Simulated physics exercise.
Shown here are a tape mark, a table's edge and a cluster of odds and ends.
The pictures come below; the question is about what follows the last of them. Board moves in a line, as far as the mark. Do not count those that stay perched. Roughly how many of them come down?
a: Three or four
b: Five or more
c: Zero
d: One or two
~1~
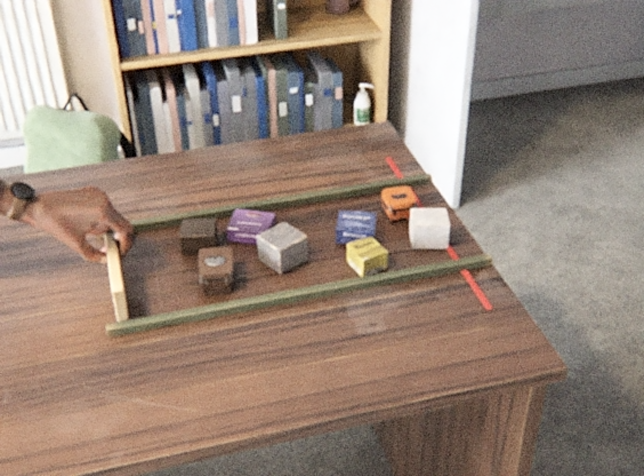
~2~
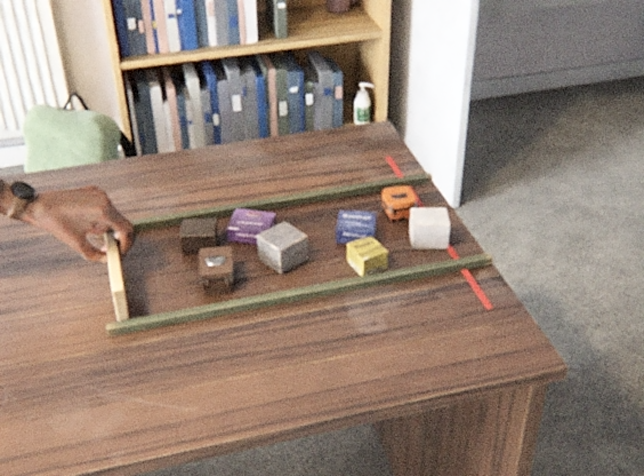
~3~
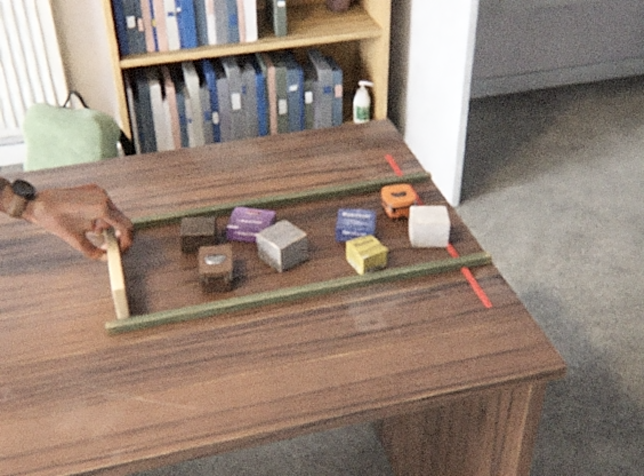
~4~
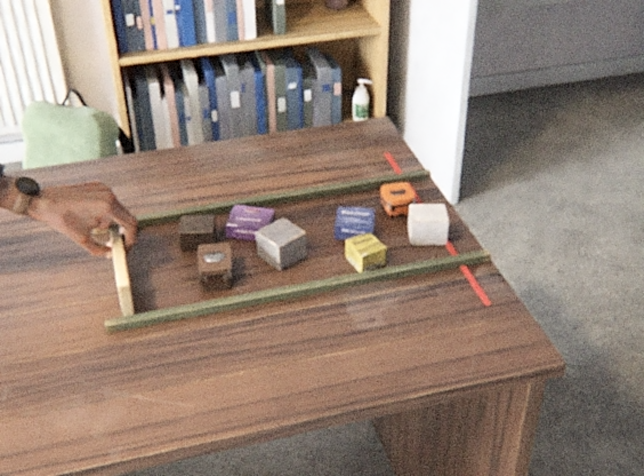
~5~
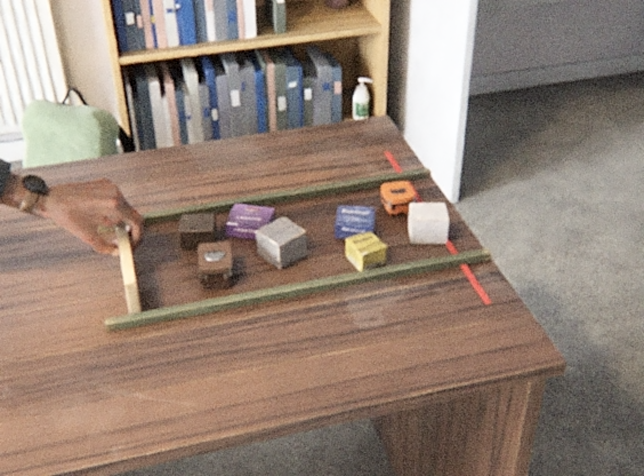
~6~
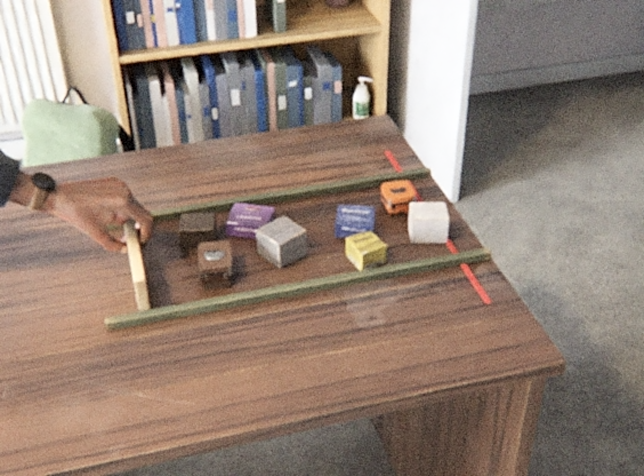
b.
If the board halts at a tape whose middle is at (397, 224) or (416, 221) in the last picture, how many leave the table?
Counts: 3, 4.
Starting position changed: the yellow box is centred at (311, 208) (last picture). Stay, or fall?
It goes down.
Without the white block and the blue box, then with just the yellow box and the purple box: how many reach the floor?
Try one: 4; try two: 4.
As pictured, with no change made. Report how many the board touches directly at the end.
2 are in contact with it.
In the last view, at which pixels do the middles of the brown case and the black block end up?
The brown case at (456, 222), the black block at (435, 189).
Soon after, none off yet; white block at rest near (428, 223); orange case at rest near (398, 199); blue box at rest near (355, 222).
After that, none off yet; white block displaced about its own width near (460, 221); orange case displaced a little near (411, 194); blue box displaced well along near (422, 216).
In the end, the number that fall off is five or more; gone, purple box, grey block, yellow box, blue box, orange case and white block.
